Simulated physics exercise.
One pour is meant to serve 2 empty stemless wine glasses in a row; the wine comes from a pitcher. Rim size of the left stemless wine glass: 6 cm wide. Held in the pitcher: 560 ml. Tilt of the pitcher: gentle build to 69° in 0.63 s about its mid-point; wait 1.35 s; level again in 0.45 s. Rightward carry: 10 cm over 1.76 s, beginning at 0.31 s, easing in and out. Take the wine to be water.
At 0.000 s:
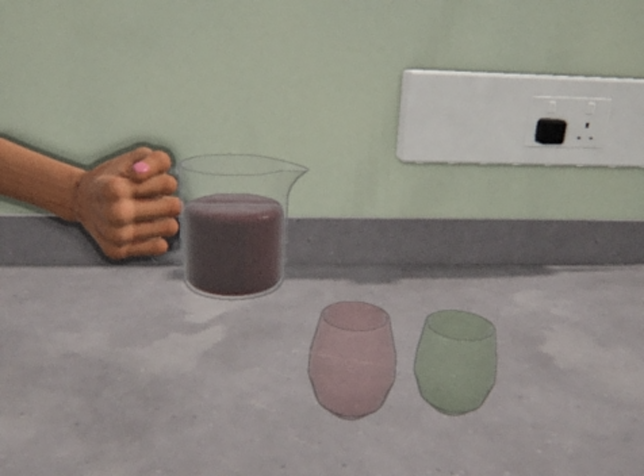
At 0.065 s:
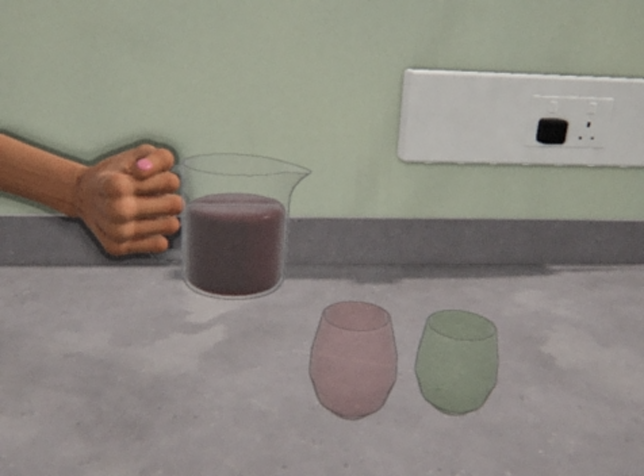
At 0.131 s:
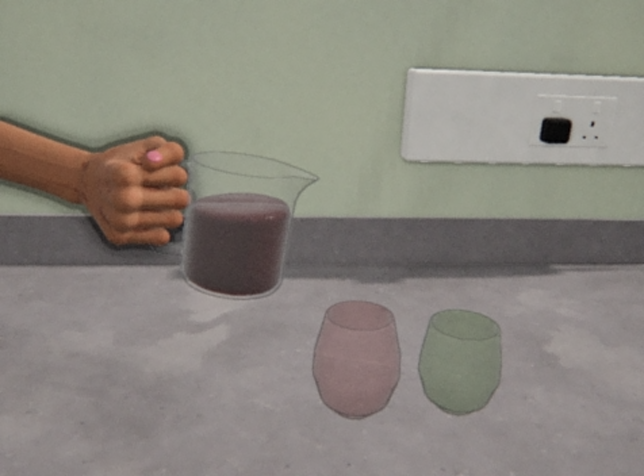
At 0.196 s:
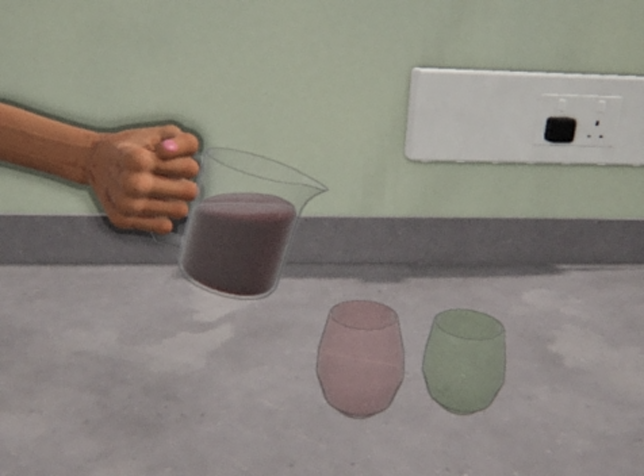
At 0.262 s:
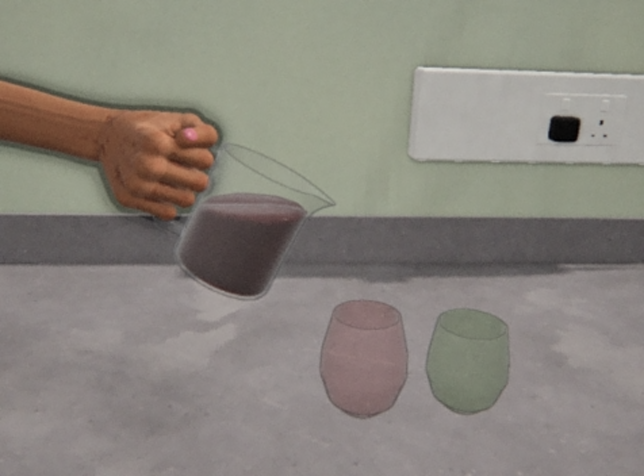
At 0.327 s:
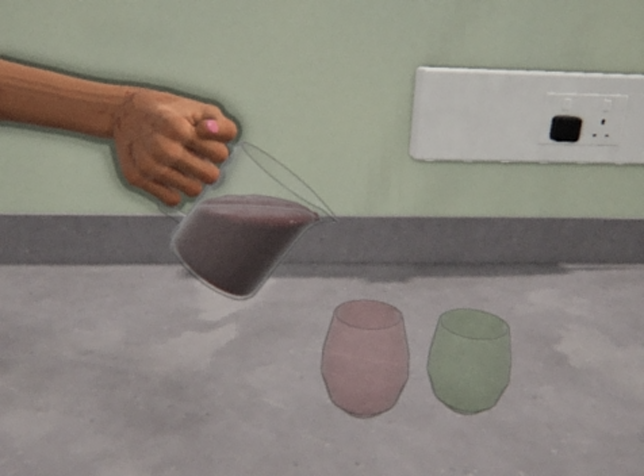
A hand held a clear pitcher of dark wine beside two empty stemless glasses, one pinkish and one green, and steadily tilted it rightward until the wine neared the spout.
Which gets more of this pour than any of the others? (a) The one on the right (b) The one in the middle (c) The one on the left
c, the one on the left.
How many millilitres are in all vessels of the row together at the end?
The whole row together ends up with some 260 ml.
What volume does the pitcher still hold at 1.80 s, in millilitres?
Remaining volume: Approx. 170 ml.
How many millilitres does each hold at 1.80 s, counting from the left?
240 ml and 0 ml, left to right, roughly.
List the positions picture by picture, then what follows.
In the first picture, it leans 0°; its right rim is at (309, 168); the wine meets the walls at (184, 203) and (284, 204); the left stemless wine glass's rim runs from (323, 318) to (387, 317); the right stemless wine glass's rim runs from (428, 327) to (491, 326).
In the second picture, it leans 2°; its right rim is at (312, 170); the wine meets the walls at (185, 204) and (286, 205).
In the third picture, it leans 7°; its right rim is at (320, 177); the wine meets the walls at (190, 204) and (290, 204).
In the fourth picture, it leans 15°; its right rim is at (329, 188); the wine meets the walls at (195, 207) and (297, 206).
In the fifth picture, it leans 26°; its right rim is at (337, 203); the wine meets the walls at (192, 213) and (308, 207).
In the sixth picture, it leans 37°; its right rim is at (339, 220); the wine meets the walls at (184, 218) and (319, 212).
By 0.92 s the tilt is 69° and from the left they hold 190 ml, 0 ml, the pitcher 295 ml, and 0 ml is on the work surface.
By 1.35 s the tilt is 69° and from the left they hold 235 ml, 5 ml, the pitcher 210 ml, and 75 ml is on the work surface.
By 1.80 s the tilt is 69° and from the left they hold 245 ml, 5 ml, the pitcher 170 ml, and 125 ml is on the work surface.
By 2.30 s the tilt is 14° and from the left they hold 245 ml, 15 ml, the pitcher 155 ml, and 145 ml is on the work surface.
At rest from the left they hold 245 ml, 15 ml, the pitcher 155 ml, and 145 ml is on the work surface.
